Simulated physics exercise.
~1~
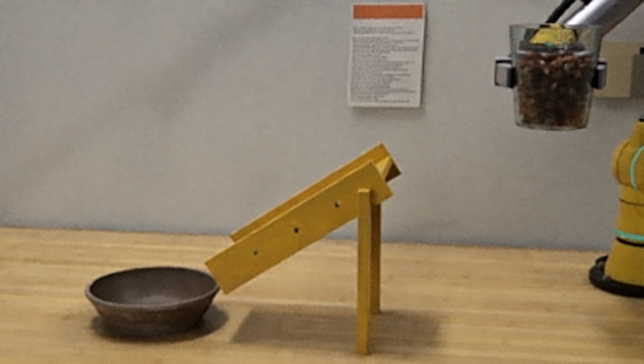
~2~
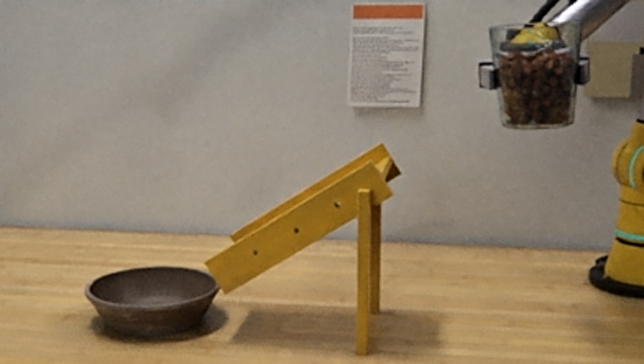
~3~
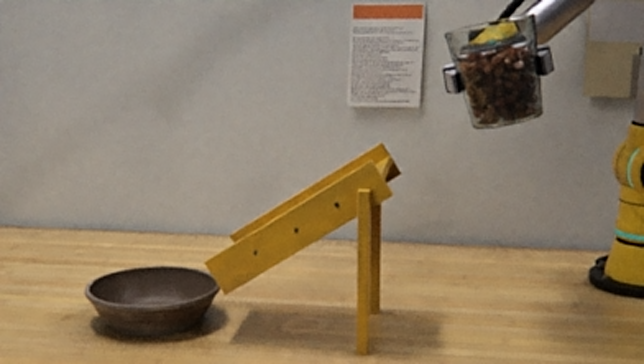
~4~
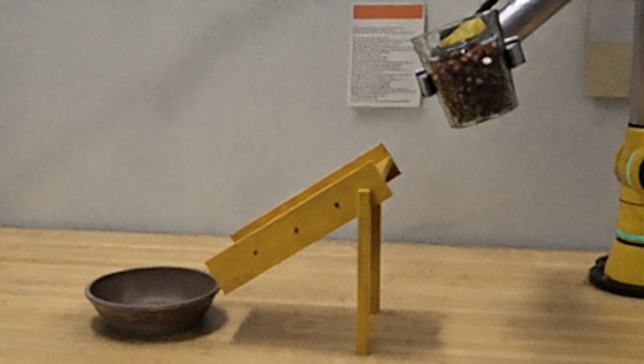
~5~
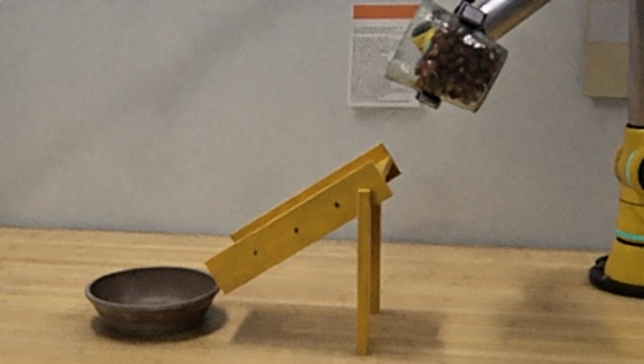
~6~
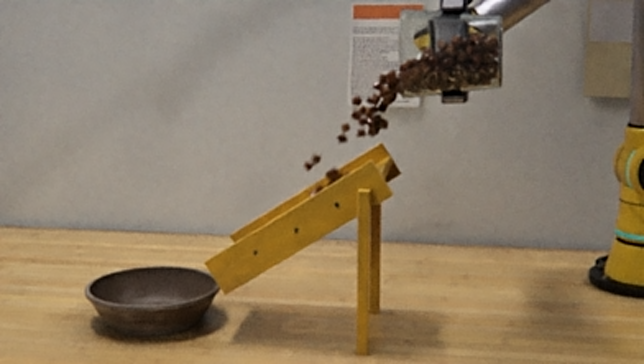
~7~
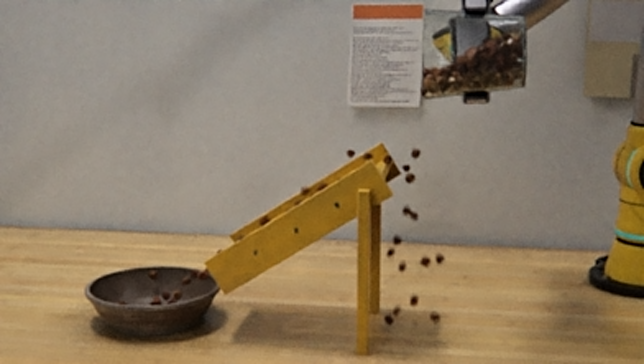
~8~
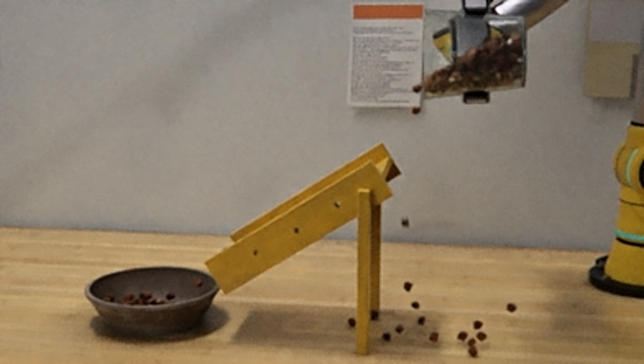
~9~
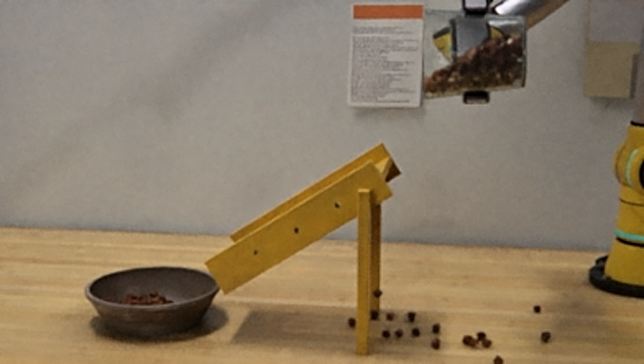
A robot gripper at the upper right holds a clear beaker of small brown pellets above a wooden table, seen from the side against a grey wall with a posted notice. A sloping yellow chute on legs stands mid-table, its low end over a dark bowl at left. The arm carries the beaker left, tipping it onto its side. Pellets pour onto the chute and slide down into the bowl, while the beaker draws back right and others drop behind the chute. Finally, many pellets remain in the tilted beaker, some lie in the bowl, and several are scattered on the table.
